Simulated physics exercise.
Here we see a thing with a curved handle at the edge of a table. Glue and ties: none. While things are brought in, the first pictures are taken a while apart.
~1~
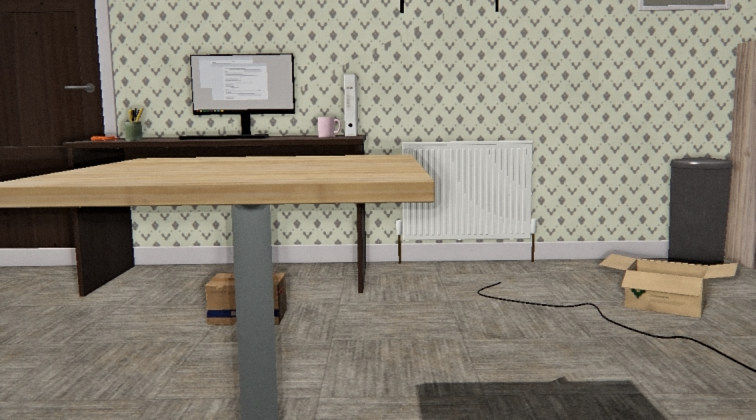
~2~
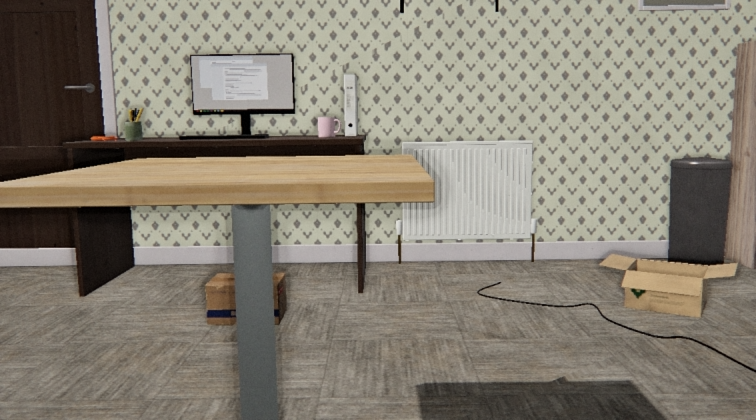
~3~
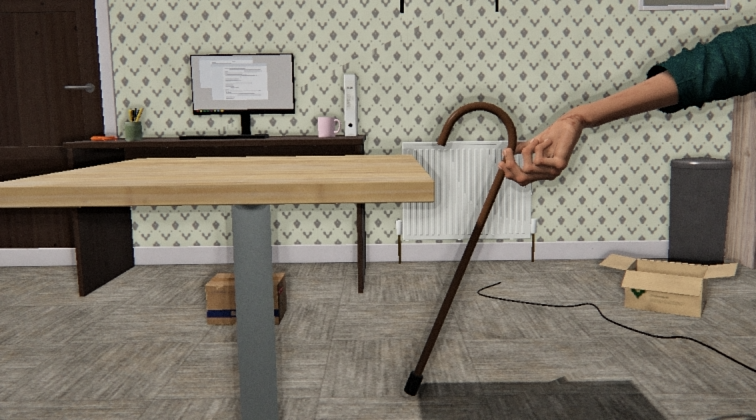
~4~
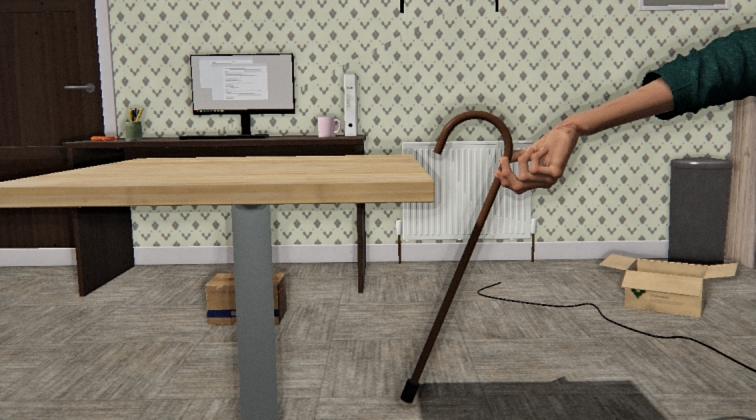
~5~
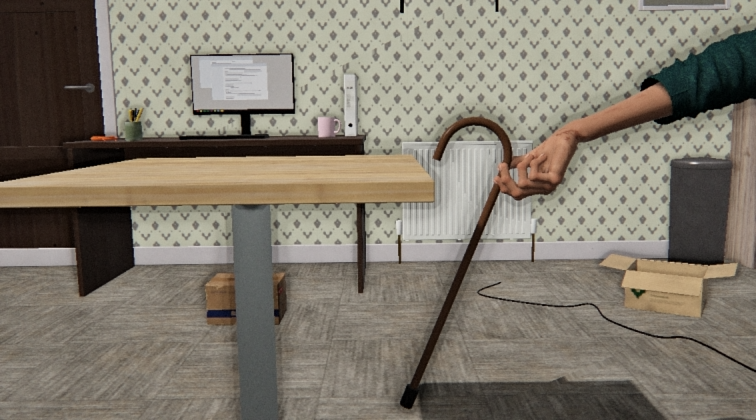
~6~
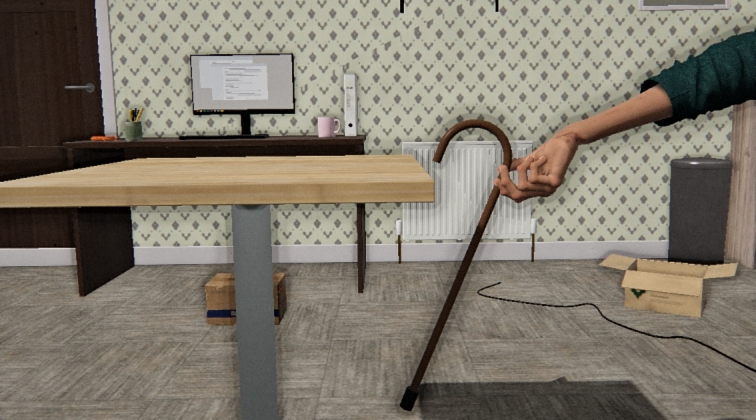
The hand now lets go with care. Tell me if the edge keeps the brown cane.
It does not stay.
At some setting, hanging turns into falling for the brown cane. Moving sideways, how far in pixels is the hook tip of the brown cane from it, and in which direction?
16 px or so, leftward.
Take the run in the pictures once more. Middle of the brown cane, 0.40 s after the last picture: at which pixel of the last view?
Approximately at pixel (463, 412).
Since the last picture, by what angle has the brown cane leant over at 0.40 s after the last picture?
Roughly 10°.
Then, 0.40 s after the last picture, brown cane falling near (463, 412).
At rest, the brown cane drops past the edge.
